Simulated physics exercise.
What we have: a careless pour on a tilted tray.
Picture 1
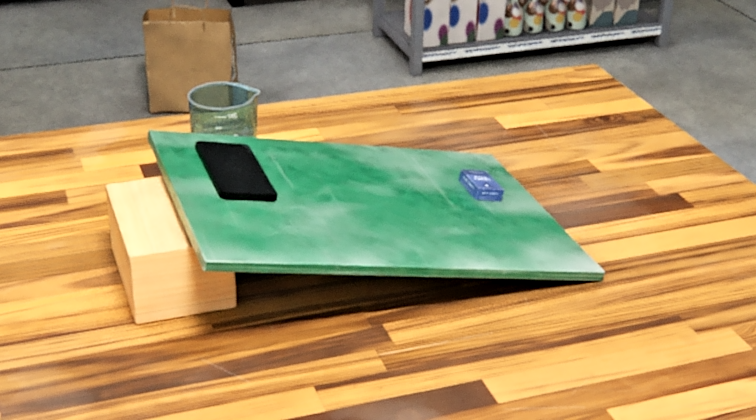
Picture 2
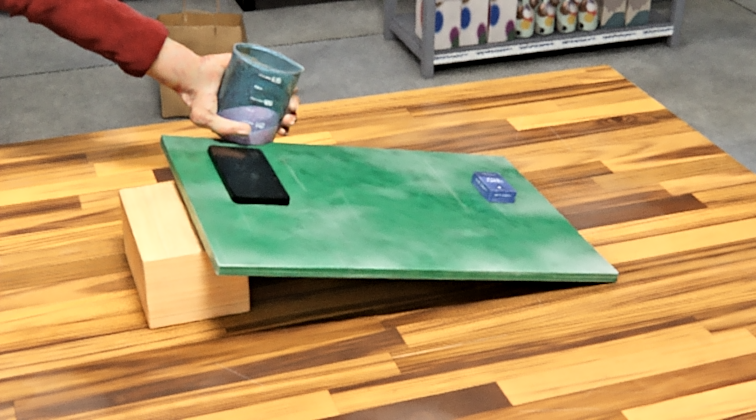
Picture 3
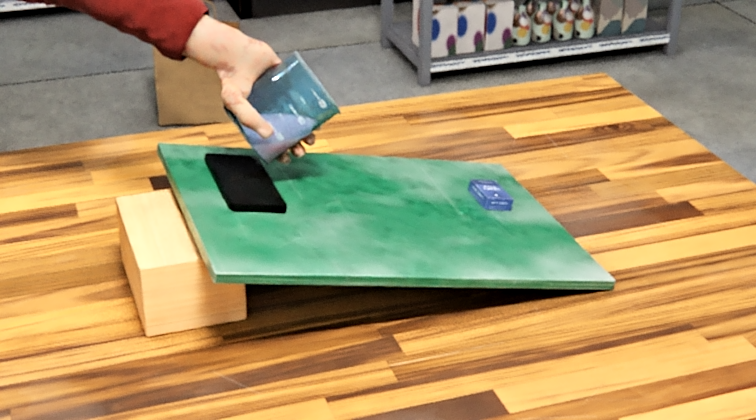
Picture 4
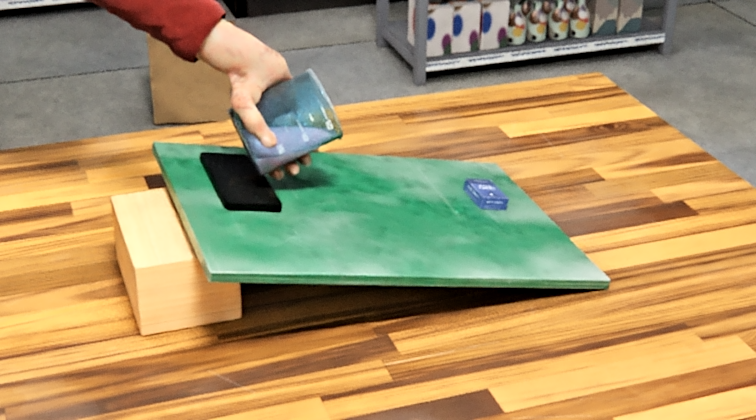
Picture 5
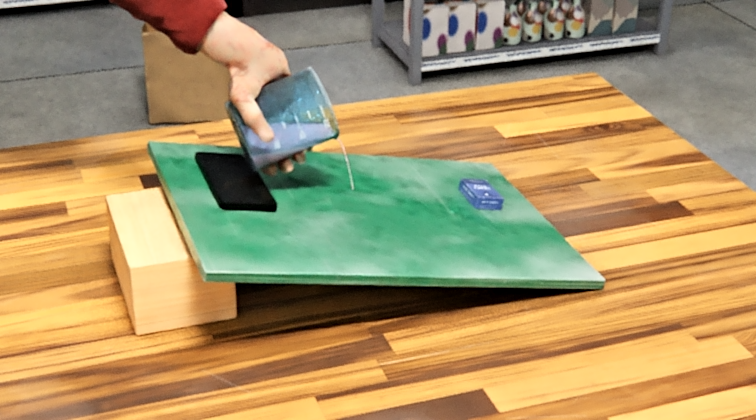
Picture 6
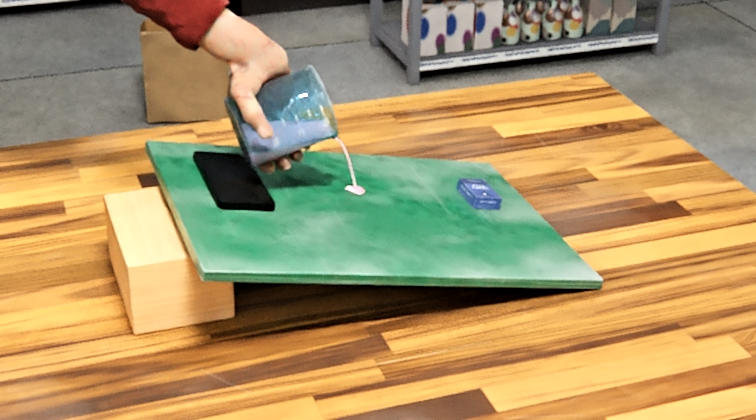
A hand lifts a beaker, tilts it, and pours pale liquid onto a sloping green tray.
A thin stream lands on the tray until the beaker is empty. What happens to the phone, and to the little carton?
The phone stays dry and the little carton gets wet.
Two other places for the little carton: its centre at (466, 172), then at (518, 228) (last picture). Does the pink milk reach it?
In the first try it is reached; in the second it stays dry.
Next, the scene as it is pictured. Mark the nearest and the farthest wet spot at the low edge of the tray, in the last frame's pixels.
Between (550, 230) and (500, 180).
Next, it runs down to the right; the phone is clear of it; the little carton is in it.
After that, it runs down to the right and off the end; the phone is clear of it; the little carton is in it.
Finally, it runs down to the right and off the end; the phone is clear of it; the little carton is in it.
